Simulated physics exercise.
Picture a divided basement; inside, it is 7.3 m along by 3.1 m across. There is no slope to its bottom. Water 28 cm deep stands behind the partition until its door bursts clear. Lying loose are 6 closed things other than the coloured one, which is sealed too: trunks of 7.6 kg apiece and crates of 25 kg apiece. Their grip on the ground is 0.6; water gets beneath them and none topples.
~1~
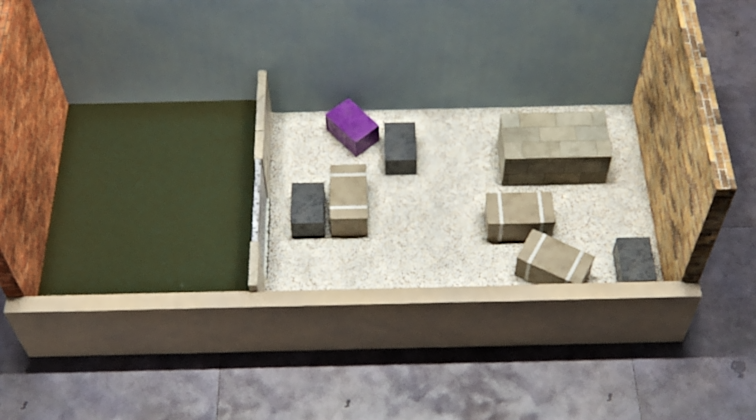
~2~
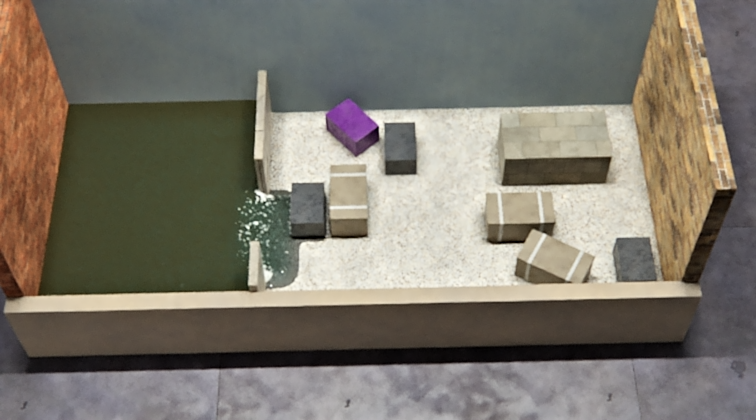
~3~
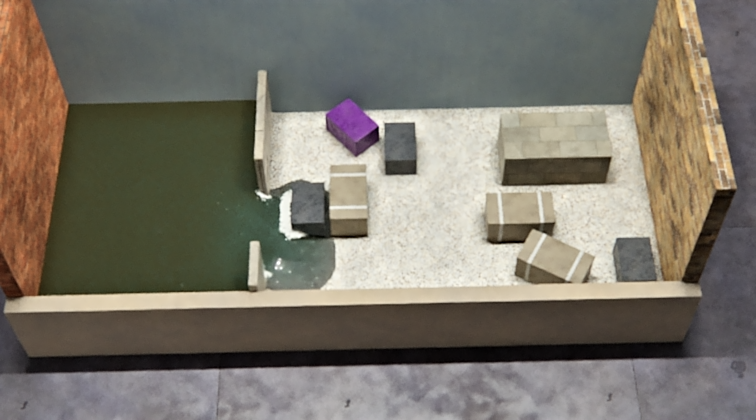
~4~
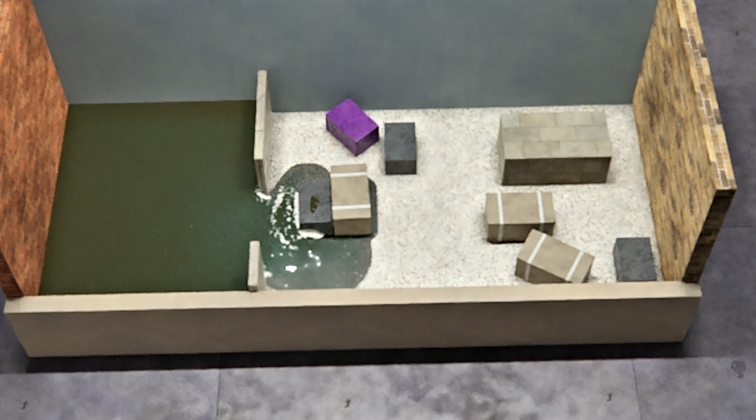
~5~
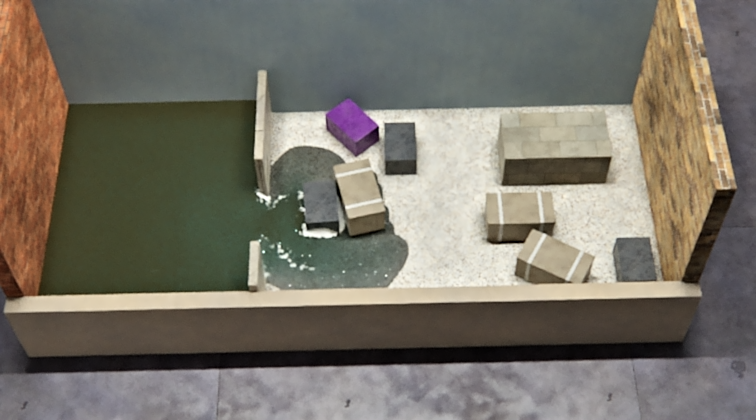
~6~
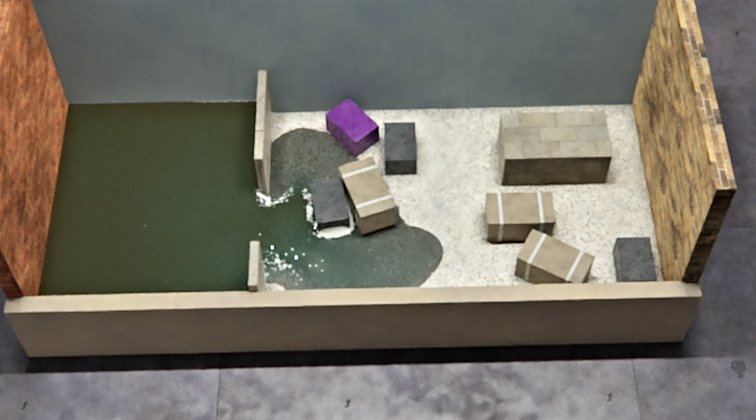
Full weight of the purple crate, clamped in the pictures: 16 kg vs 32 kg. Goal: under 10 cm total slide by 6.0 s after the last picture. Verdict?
It passes only with the greater figure.
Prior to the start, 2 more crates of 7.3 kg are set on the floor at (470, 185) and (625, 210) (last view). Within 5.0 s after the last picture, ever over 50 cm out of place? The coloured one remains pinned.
Respectively lower and higher.
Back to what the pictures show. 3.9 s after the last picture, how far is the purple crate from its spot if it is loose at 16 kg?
Roughly 30 cm.
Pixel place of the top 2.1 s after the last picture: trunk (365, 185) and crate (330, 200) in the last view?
Near (405, 176) and (379, 201).
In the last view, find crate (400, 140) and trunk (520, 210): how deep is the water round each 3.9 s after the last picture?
I'd estimate 6 cm for the first and 4 cm for the second.
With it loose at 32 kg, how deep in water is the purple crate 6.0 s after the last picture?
Depth: Approx. 7 cm.
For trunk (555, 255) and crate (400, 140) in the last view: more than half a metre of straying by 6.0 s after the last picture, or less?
Exceeds it; stays within.
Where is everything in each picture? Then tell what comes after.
The purple crate at (352, 120) rests on the ground; 7.9 m2 under water; 0 of 7 have shifted, in the first frame.
The purple crate at (352, 120), on the bottom; water covers 8.4 m2; 0 of 7 have shifted, in the second frame.
The purple crate at (352, 120) rests on the ground; 8.9 m2 under water; 0 of 7 have shifted, in the third frame.
The purple crate at (352, 120) rests on the ground; 9.6 m2 under water; 1 of 7 have shifted, in the fourth frame.
The purple crate at (352, 120) rests on the ground; 10.4 m2 under water; 2 of 7 have shifted, in the fifth frame.
The purple crate at (352, 120), on the bottom; water covers 11.3 m2; 2 of 7 have shifted, in the sixth frame.
Then, 0.4 s after the last picture the purple crate would be 0 cm from its start with 16 kg and 0 cm from its start with 32 kg; 2 cm of water round it then.
Then, 2.1 s after the last picture the purple crate would be 21 cm from its start with 16 kg and 0 cm from its start with 32 kg; 7 cm of water round it then.
Then, 3.9 s after the last picture the purple crate would be 28 cm from its start with 16 kg and 0 cm from its start with 32 kg; 8 cm of water round it then.
Then, 6.0 s after the last picture the purple crate would be 27 cm from its start with 16 kg and 0 cm from its start with 32 kg; 7 cm of water round it then.
